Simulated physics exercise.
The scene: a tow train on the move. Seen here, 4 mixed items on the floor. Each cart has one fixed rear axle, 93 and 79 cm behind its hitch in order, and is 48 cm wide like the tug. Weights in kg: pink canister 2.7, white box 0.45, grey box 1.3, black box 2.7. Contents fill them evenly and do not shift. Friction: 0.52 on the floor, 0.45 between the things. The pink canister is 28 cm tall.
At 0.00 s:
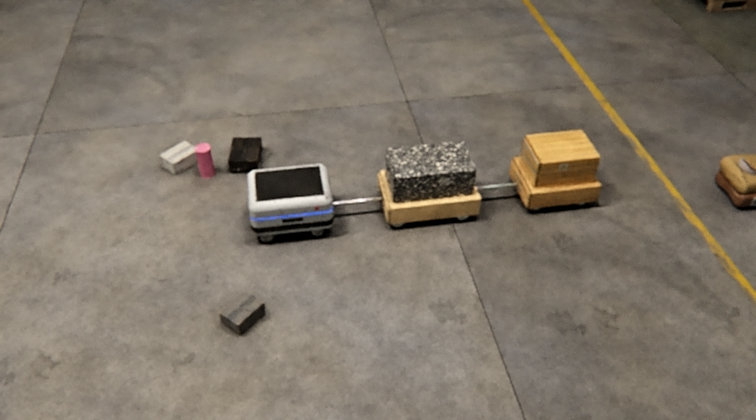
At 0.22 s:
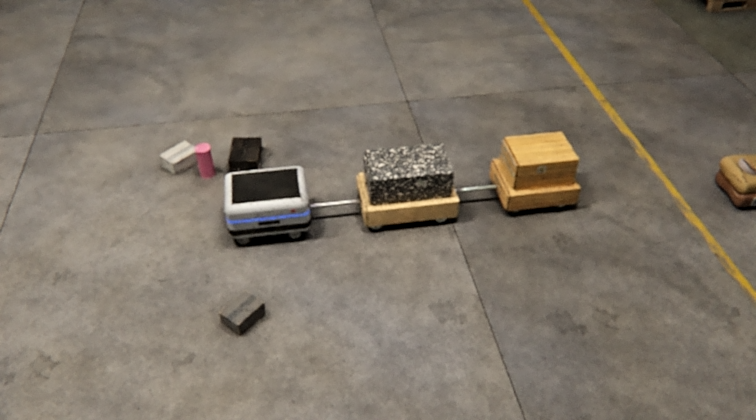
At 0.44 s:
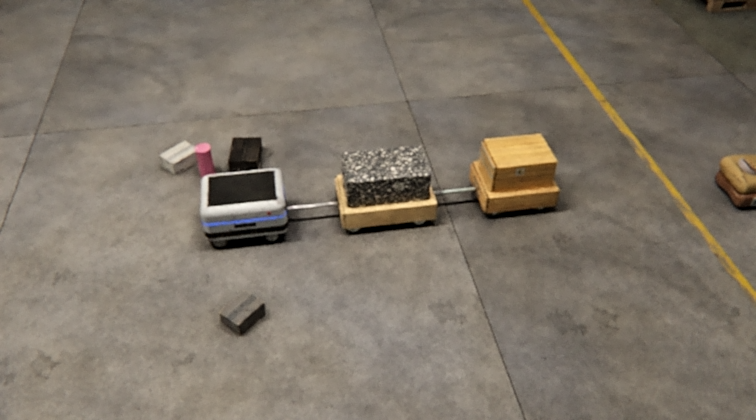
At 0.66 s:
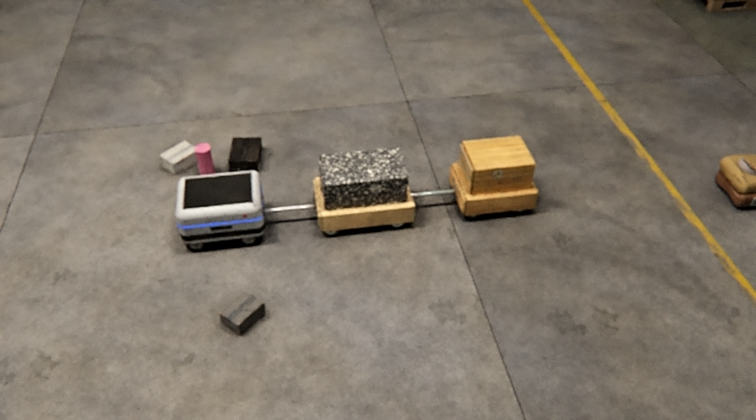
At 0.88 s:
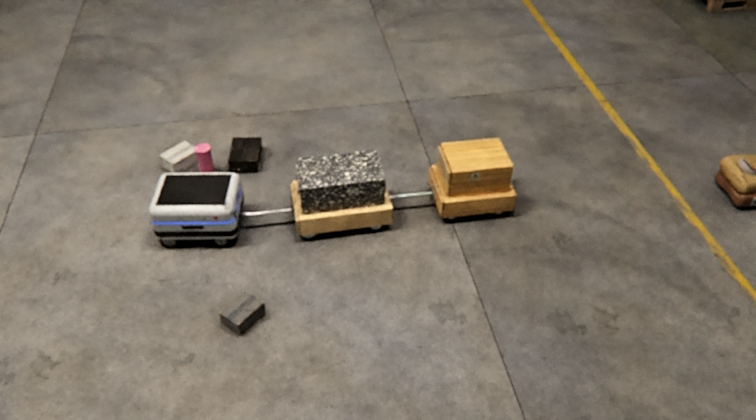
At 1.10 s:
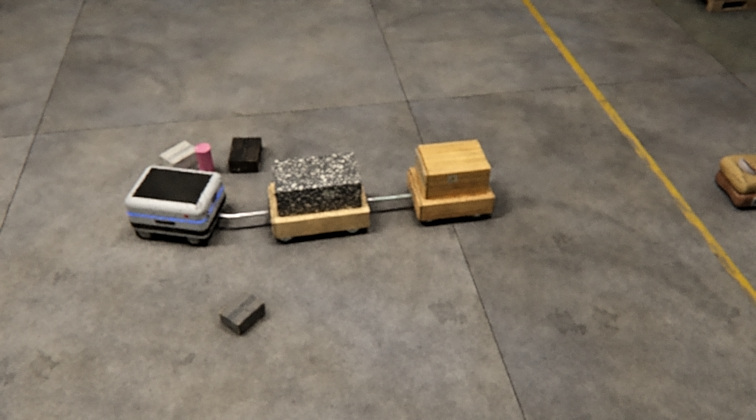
The clip shows a small white tug pulling two wooden carts, one with a speckled block and one with a wooden box, steadily leftward across a grey floor, passing between a pink canister with boxes and a grey box.
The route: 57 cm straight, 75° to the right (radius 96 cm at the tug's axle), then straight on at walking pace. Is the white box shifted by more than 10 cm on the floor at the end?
The white box leaves its spot.
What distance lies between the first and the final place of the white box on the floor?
Some 72 cm.
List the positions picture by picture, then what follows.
In the first frame, 0 cm covered; white box (181, 158); pink canister (205, 161).
In the second frame, 18 cm covered; black box (246, 155); pink canister (205, 161).
In the third frame, 36 cm covered; grey box (243, 313); black box (246, 155).
In the fourth frame, 53 cm covered; pink canister (205, 161); grey box (243, 313).
In the fifth frame, 71 cm covered; black box (246, 155); pink canister (205, 161).
In the sixth frame, 89 cm covered; white box (181, 158); grey box (243, 313).
Around 2.10 s, 170 cm covered.
Around 3.50 s, 284 cm covered; white box shifted 38 cm near (178, 134); pink canister shifted 5 cm.
Around 4.50 s, 364 cm covered; white box shifted 44 cm near (179, 130); pink canister shifted 49 cm.
Around 5.40 s, 437 cm covered; white box shifted 72 cm near (181, 113); pink canister at 4° to upright.
Finally (7.4 s), on their side or leaning hard on the floor, pink canister; not toppled but over 10 cm from the start, white box; the other 2 still in place (within 10 cm). Final places as that camera would see them, white box near (182, 113).
